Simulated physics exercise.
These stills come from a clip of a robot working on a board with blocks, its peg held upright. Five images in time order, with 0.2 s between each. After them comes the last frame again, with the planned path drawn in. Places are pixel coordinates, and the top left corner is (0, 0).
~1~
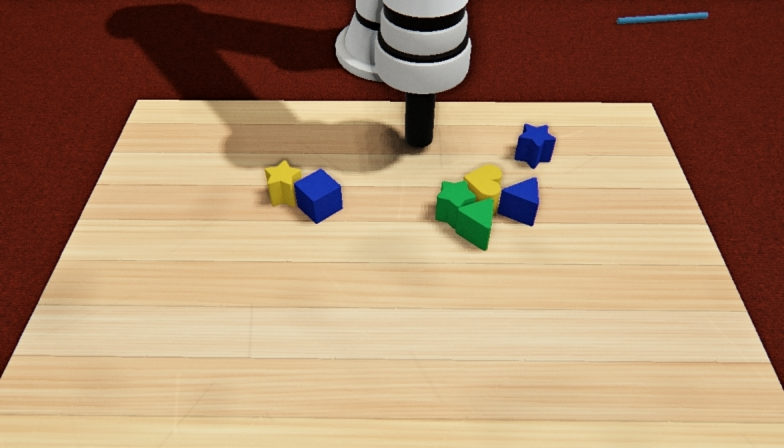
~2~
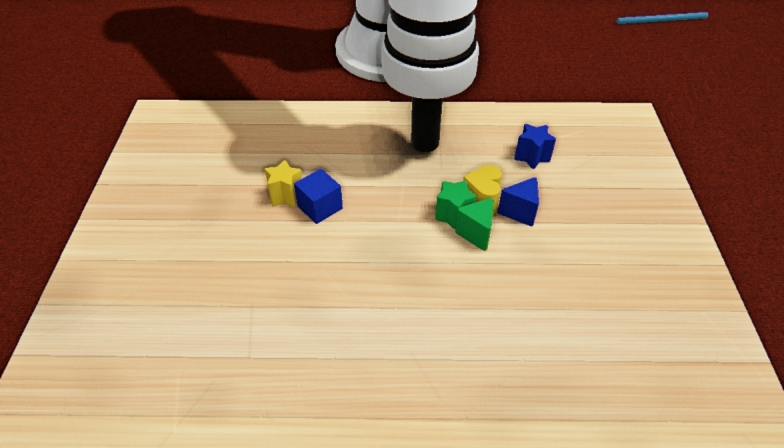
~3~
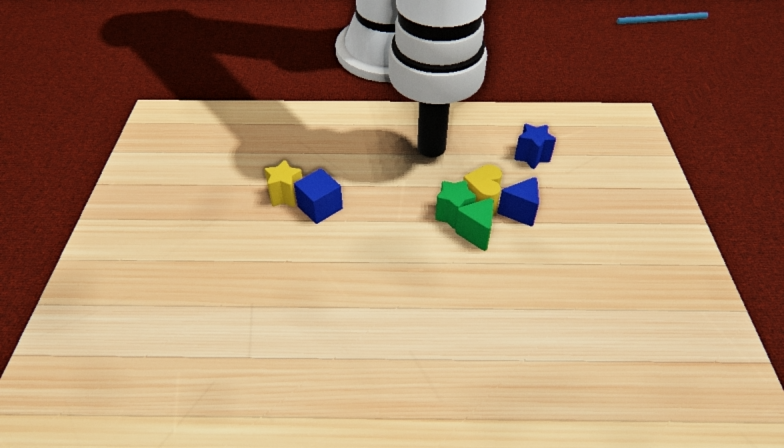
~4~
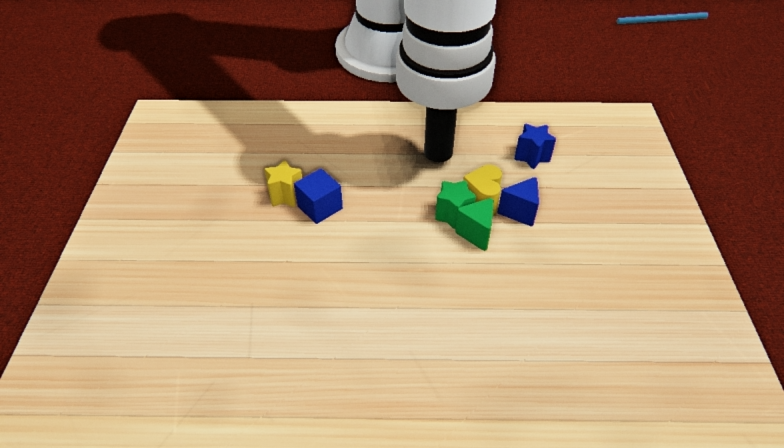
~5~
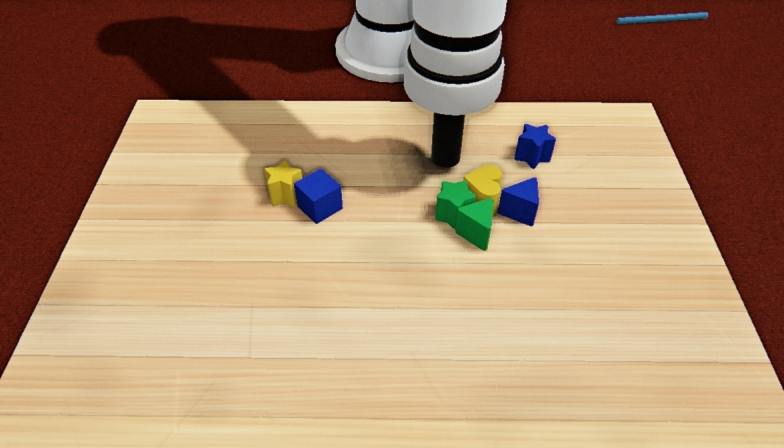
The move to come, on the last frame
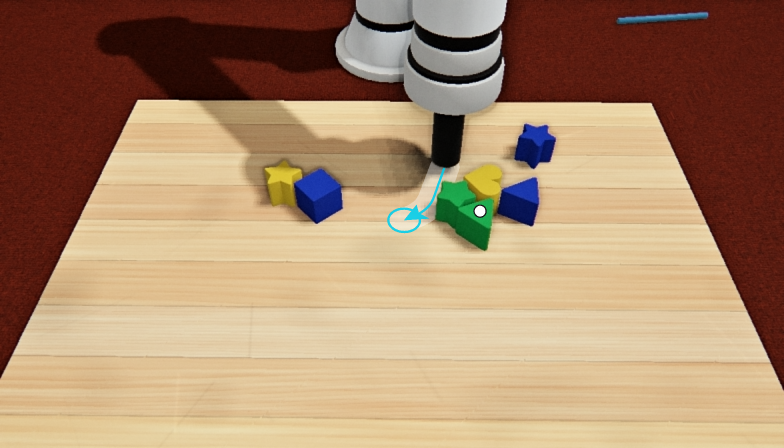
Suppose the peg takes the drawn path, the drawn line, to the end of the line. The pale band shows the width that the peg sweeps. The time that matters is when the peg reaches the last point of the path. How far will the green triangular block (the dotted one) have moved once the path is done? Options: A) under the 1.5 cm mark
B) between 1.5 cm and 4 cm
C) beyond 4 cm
That would be A.
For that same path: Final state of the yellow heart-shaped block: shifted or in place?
Left in place.
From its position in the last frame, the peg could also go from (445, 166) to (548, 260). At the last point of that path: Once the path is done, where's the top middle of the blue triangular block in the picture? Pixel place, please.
Its top centre lands on (552, 200).
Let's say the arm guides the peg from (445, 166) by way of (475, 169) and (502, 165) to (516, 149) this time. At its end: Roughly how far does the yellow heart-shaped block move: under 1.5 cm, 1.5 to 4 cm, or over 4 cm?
Shift: Under 1.5 cm.
The line goes from (445, 166) by way of (438, 186) and (428, 206) to (404, 220); the dot is on the green triangular block.
The first path, step by step. Halfway along, peg at (435, 189); green star block at (457, 195).
At the end, peg at (404, 212); green star block at (453, 203), turned 40° anticlockwise; green triangular block at (485, 216), turned 25° anticlockwise; yellow heart-shaped block unmoved.
